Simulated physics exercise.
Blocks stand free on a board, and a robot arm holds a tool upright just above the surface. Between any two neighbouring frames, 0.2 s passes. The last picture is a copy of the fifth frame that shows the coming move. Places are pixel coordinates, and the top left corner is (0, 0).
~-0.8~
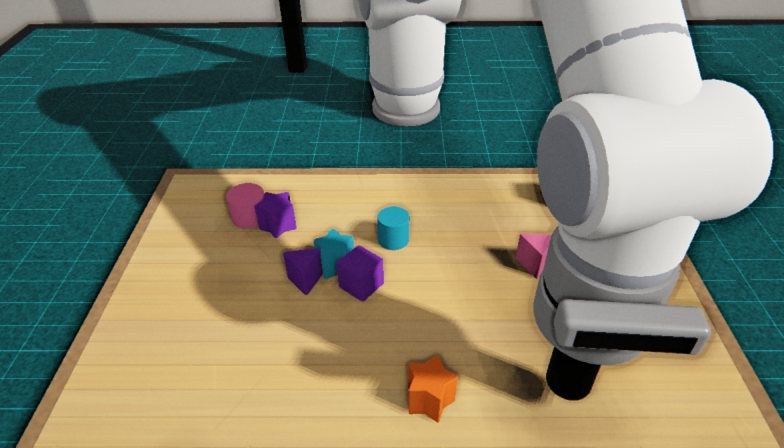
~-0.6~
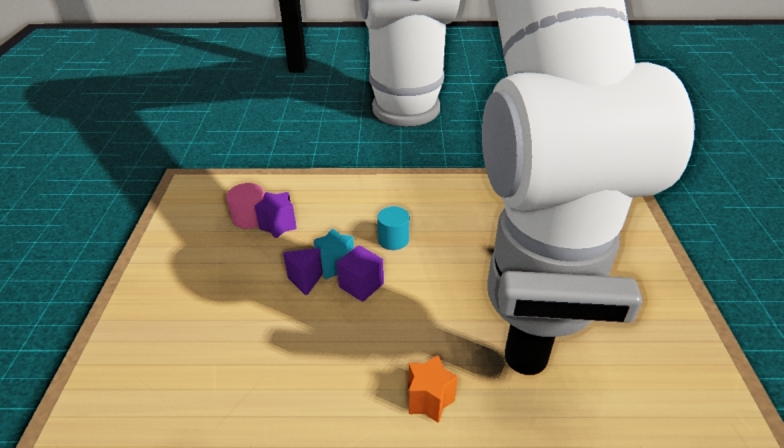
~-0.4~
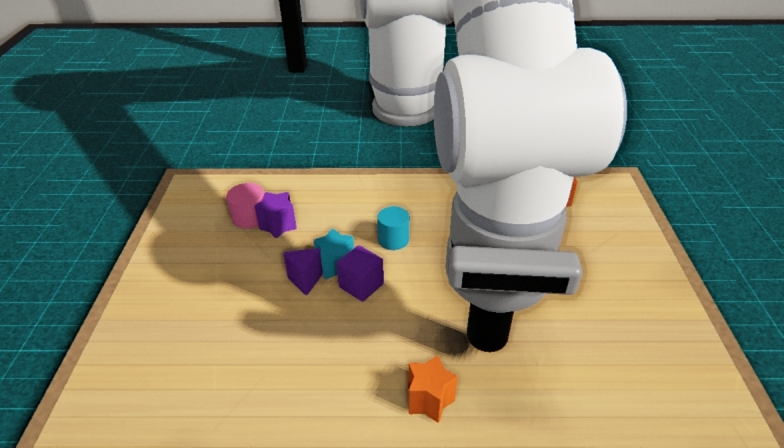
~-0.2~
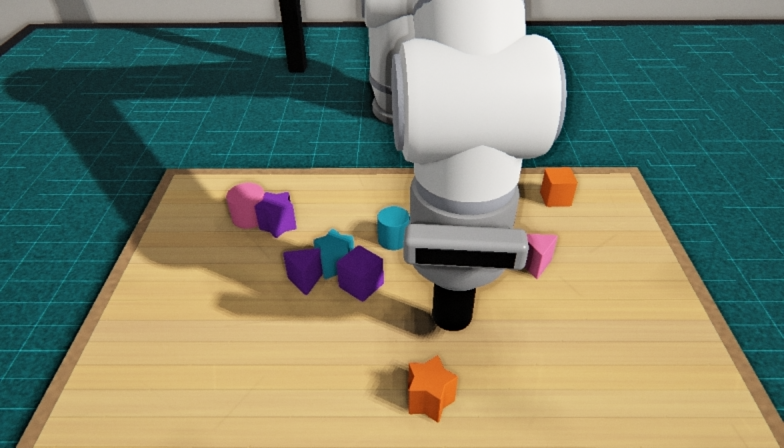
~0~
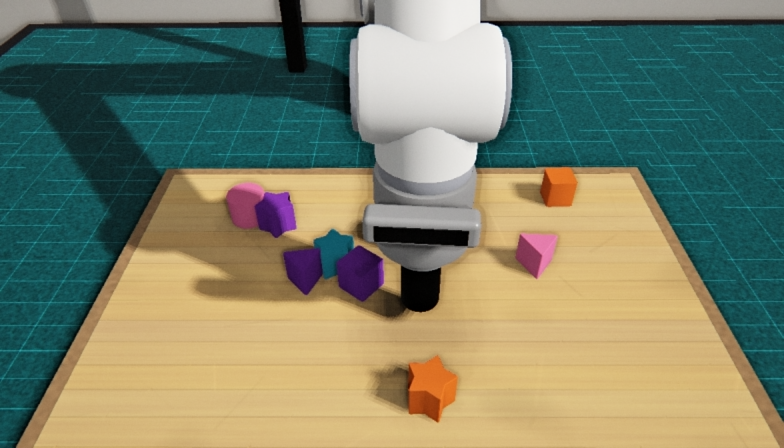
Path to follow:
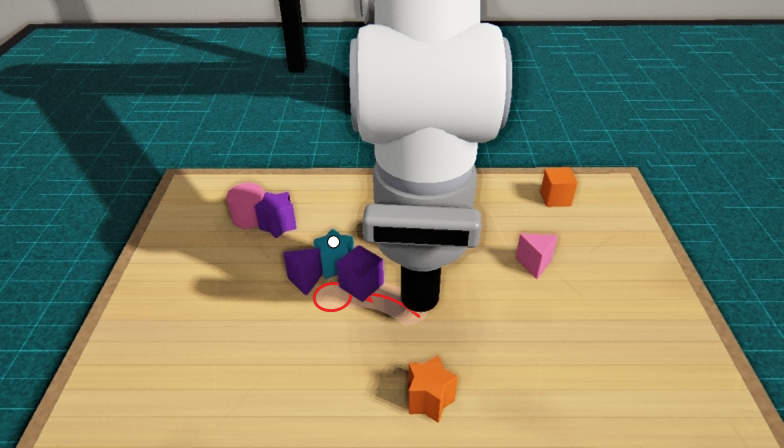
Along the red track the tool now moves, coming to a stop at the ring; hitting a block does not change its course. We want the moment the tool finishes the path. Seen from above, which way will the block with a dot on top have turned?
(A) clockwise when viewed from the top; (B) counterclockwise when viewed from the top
Answer: A.
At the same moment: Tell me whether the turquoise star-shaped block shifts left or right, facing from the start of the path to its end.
Gets pushed right.
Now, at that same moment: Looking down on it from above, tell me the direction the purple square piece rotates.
It twists with the clock when seen from above.
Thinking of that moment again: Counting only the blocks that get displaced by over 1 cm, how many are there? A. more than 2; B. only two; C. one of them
I choose A.
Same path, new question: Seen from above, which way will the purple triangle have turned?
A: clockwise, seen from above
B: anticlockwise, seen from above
(B)
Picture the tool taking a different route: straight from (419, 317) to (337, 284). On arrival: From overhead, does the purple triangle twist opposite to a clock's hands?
Going by the path, yes.
Path on the board, from (419, 317) over (394, 300) and (364, 294) to (333, 297); the dot is on the turquoise star-shaped block.
On the path given first. Halfway along, tool at (379, 278); purple triangle at (298, 256), turned 20° anticlockwise; turquoise star-shaped block at (327, 237); purple square piece at (349, 257).
At the end, tool at (331, 279); purple triangle at (285, 255), turned 45° anticlockwise; turquoise star-shaped block at (311, 226), turned 40° clockwise; purple square piece at (314, 251), turned 25° clockwise; turquoise round block in place.
